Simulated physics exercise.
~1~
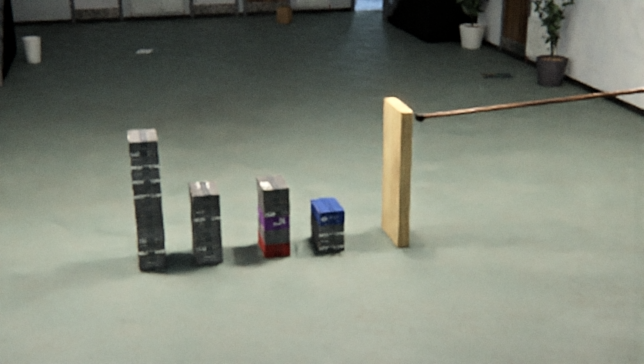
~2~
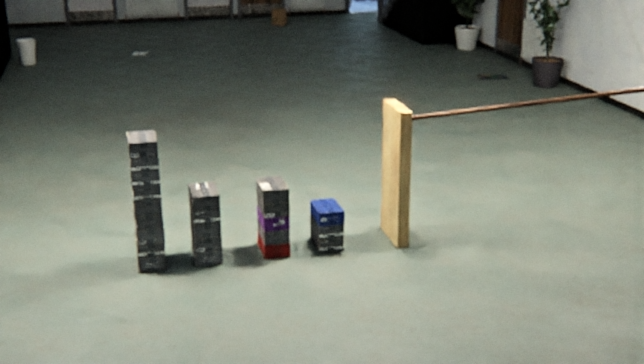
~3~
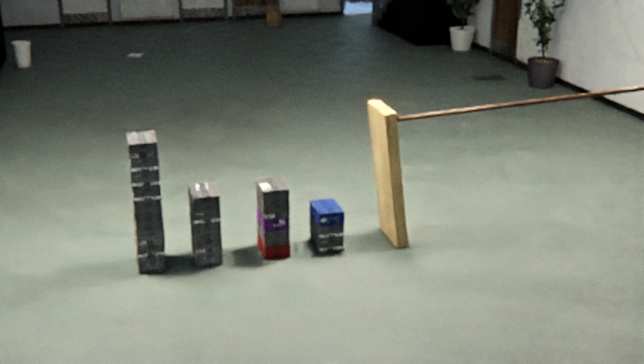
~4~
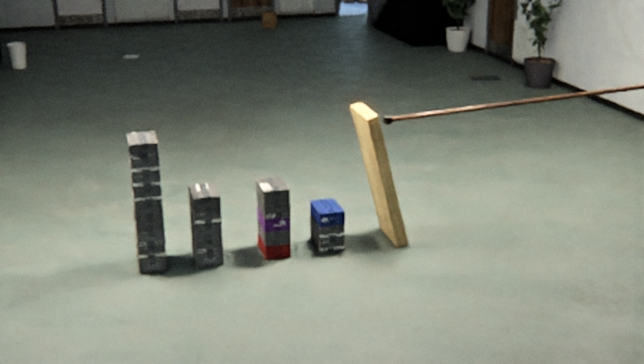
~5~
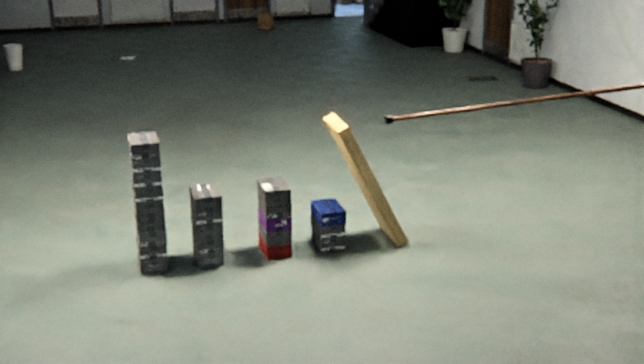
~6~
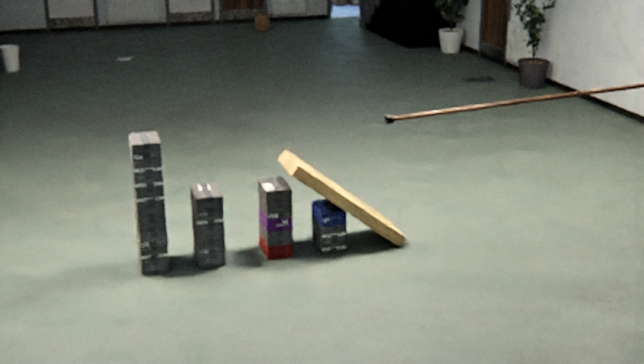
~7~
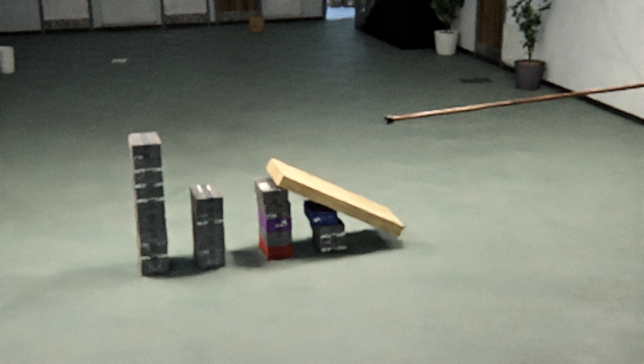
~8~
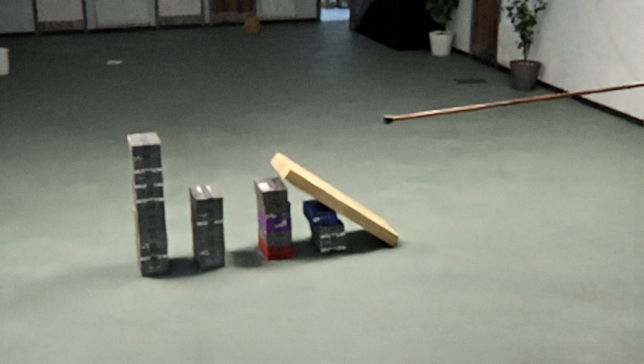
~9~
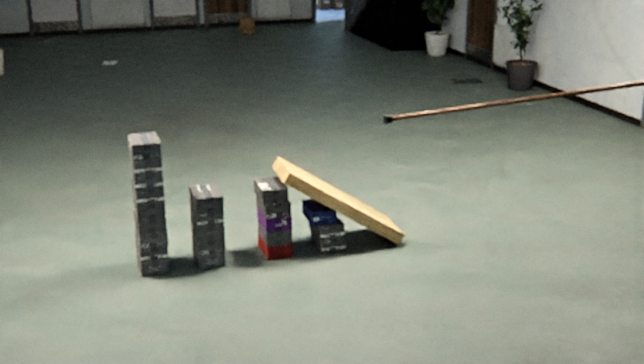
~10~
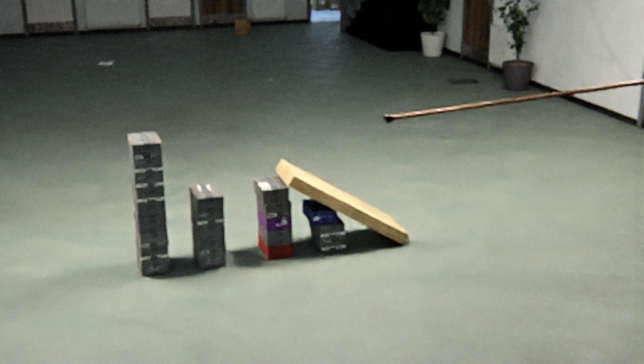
We see a pole push an upright wooden board leftward toward a row of four box stacks; the board tips over, knocks the nearest, blue-topped stack slightly askew, and comes to rest leaning against the next stack, with all the stacks still standing.
